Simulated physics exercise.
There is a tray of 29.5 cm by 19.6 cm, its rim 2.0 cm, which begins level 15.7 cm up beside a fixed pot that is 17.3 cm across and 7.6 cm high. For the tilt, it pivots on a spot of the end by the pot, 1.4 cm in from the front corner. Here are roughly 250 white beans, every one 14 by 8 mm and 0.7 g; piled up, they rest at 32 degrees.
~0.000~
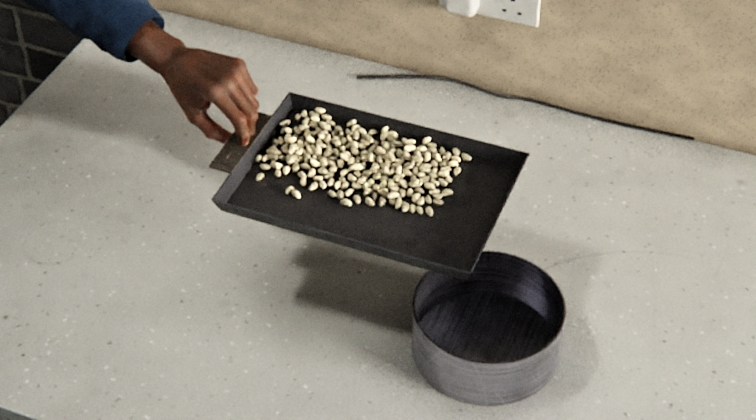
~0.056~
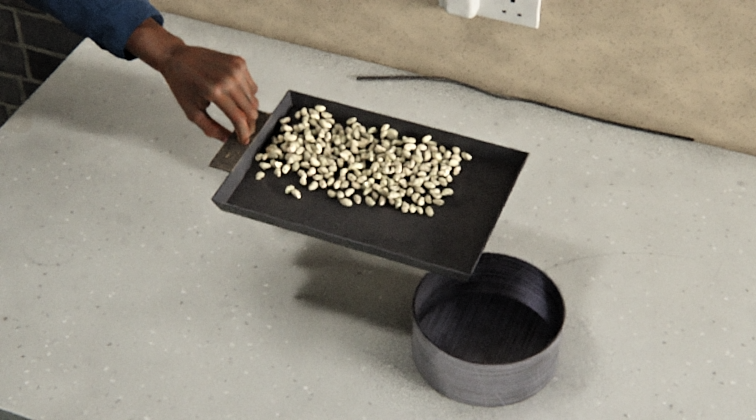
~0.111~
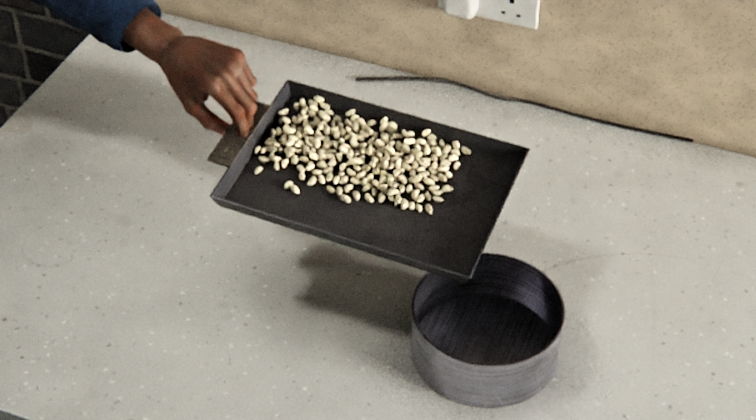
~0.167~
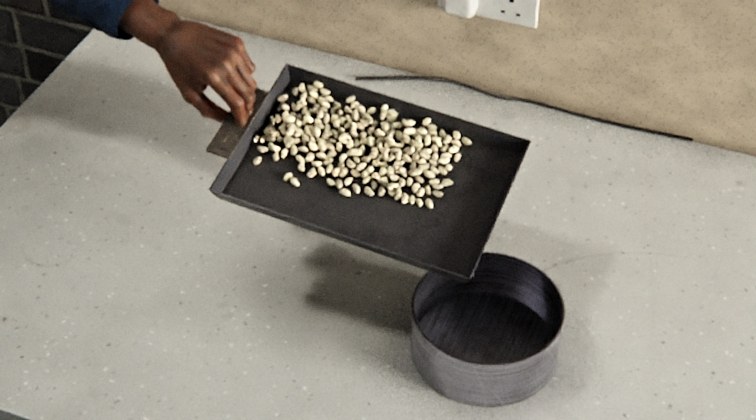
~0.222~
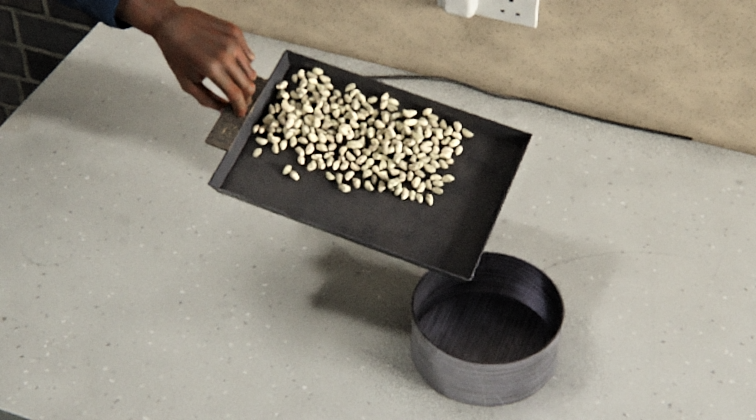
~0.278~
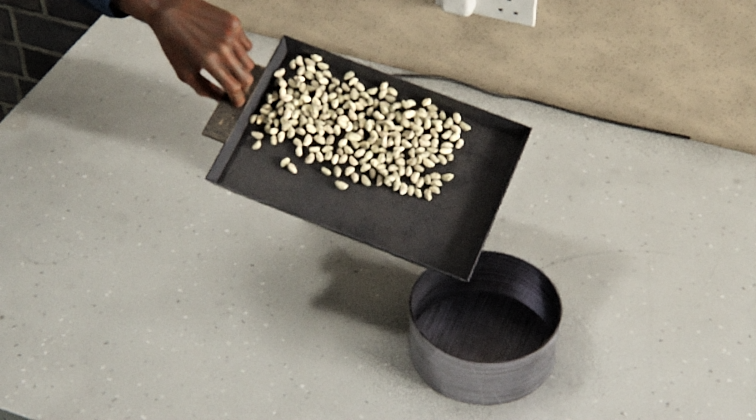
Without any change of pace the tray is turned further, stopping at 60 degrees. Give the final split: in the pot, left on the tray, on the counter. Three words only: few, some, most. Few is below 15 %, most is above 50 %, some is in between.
Pot - few, tray - some, counter - most.
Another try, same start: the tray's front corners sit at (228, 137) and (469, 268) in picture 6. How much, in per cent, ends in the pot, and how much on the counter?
That works out as pot 15 and counter 60.
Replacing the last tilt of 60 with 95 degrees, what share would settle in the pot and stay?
Pot share: About 20 per cent.
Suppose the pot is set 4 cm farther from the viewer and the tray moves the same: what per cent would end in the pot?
Result after the change: About 0 in a hundred.
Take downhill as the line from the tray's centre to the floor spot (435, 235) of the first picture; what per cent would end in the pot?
Roughly 30 per cent.
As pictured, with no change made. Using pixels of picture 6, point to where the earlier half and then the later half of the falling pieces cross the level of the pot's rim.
(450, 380) first, (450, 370) later, roughly.
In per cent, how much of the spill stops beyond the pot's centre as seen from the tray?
That comes to roughly 70 percent.
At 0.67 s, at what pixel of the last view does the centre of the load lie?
Approximately (387, 221) in the final picture.
Then, at 0.52 s, tilt 40 degrees; the tray holds 100 %, the pot 0 %.
Then, at 0.67 s, tilt 53 degrees; the tray holds 100 %, the pot 0 %.
Then, at 0.96 s, tilt 60 degrees; the tray holds 35 %, the pot 0 %.
By 2.3 s all is still; pot 10 %, tray 30 %, counter 65 %.
